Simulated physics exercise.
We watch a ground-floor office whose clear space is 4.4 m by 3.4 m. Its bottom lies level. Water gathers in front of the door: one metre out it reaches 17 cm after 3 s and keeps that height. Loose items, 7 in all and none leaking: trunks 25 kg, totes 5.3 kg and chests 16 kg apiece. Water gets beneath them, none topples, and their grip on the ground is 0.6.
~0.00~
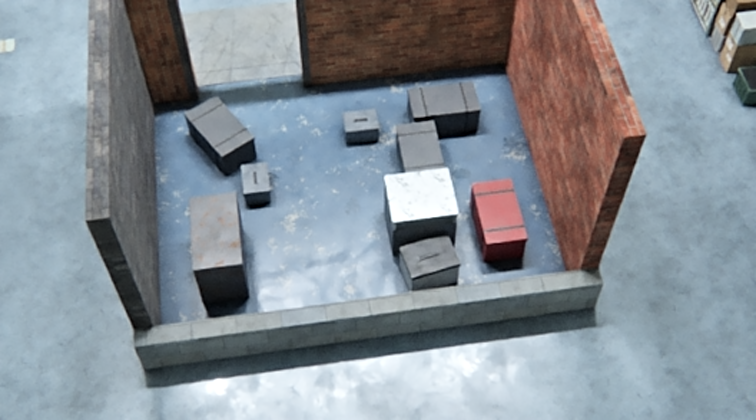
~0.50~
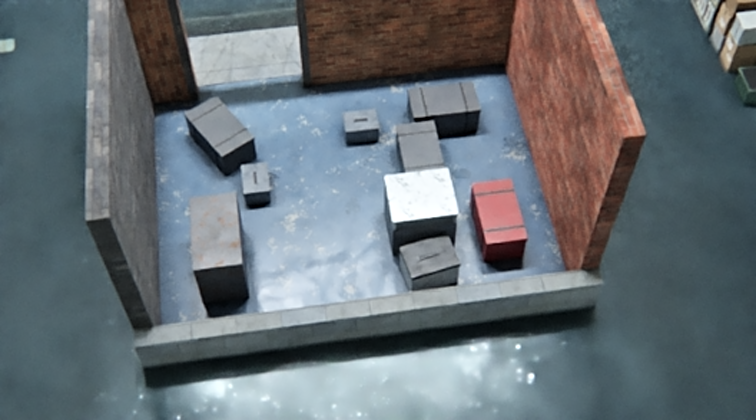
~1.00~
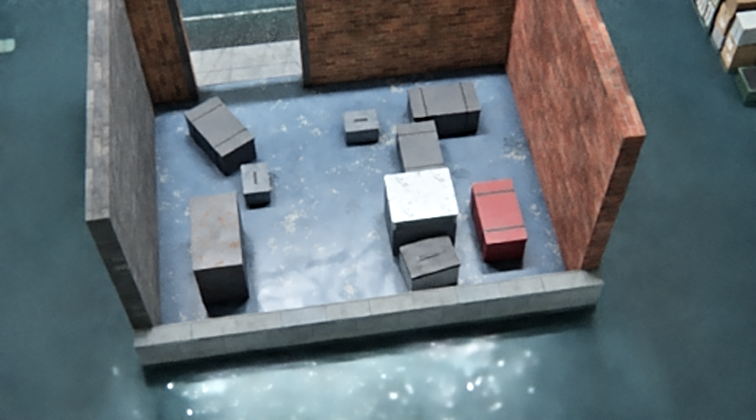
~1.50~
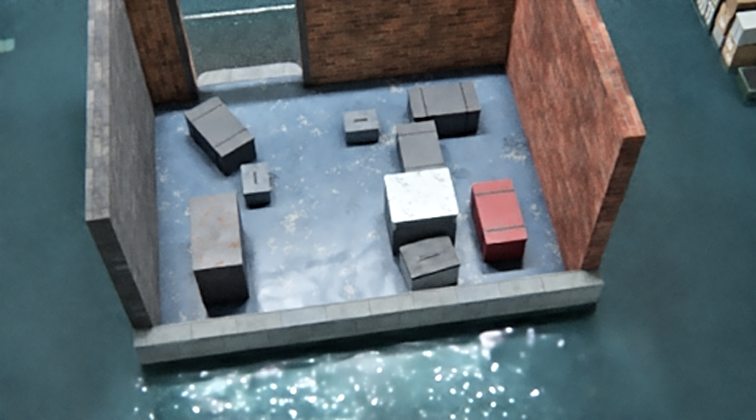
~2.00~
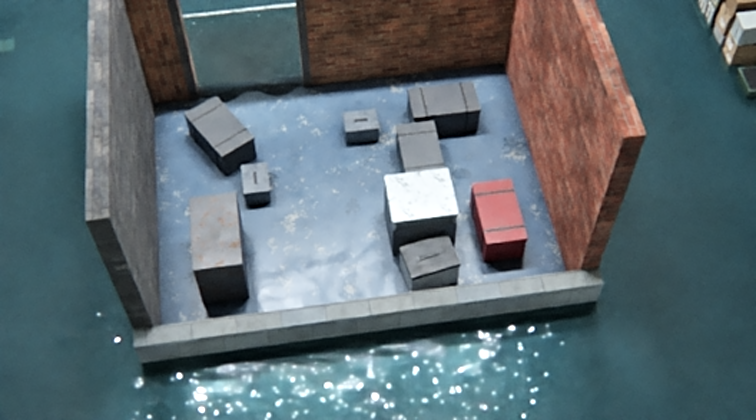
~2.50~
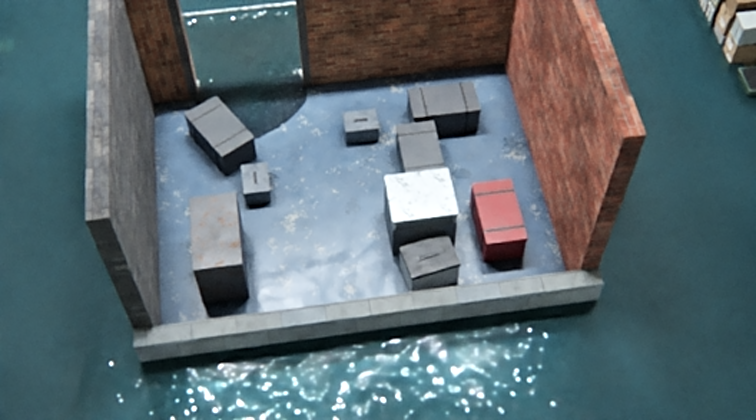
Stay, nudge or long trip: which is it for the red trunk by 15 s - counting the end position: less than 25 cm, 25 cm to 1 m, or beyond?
The red trunk travels far.
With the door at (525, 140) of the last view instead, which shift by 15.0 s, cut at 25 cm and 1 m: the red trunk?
In that case the red trunk slides a little.
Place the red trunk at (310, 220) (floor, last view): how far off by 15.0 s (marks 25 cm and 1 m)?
It ends far away.
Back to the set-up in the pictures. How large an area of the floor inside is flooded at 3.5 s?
About 2.0 m2.
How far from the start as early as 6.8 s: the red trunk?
Roughly 0 cm by then.
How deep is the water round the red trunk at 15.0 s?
About 14 cm.
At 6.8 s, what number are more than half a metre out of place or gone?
2 of them.
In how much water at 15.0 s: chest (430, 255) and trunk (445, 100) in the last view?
Roughly 13 and 10 cm.
After 3.5 s the red trunk is near (499, 211), 0.0 m from its start, aground; 0 afloat.
After 6.8 s the red trunk is near (499, 211), 0.0 m from its start, aground; 1 afloat.
After 11.0 s the red trunk is near (522, 176), 0.5 m from its start, aground; 3 afloat.
After 15.0 s the red trunk is near (469, 68), 2.0 m from its start, afloat; 7 afloat.
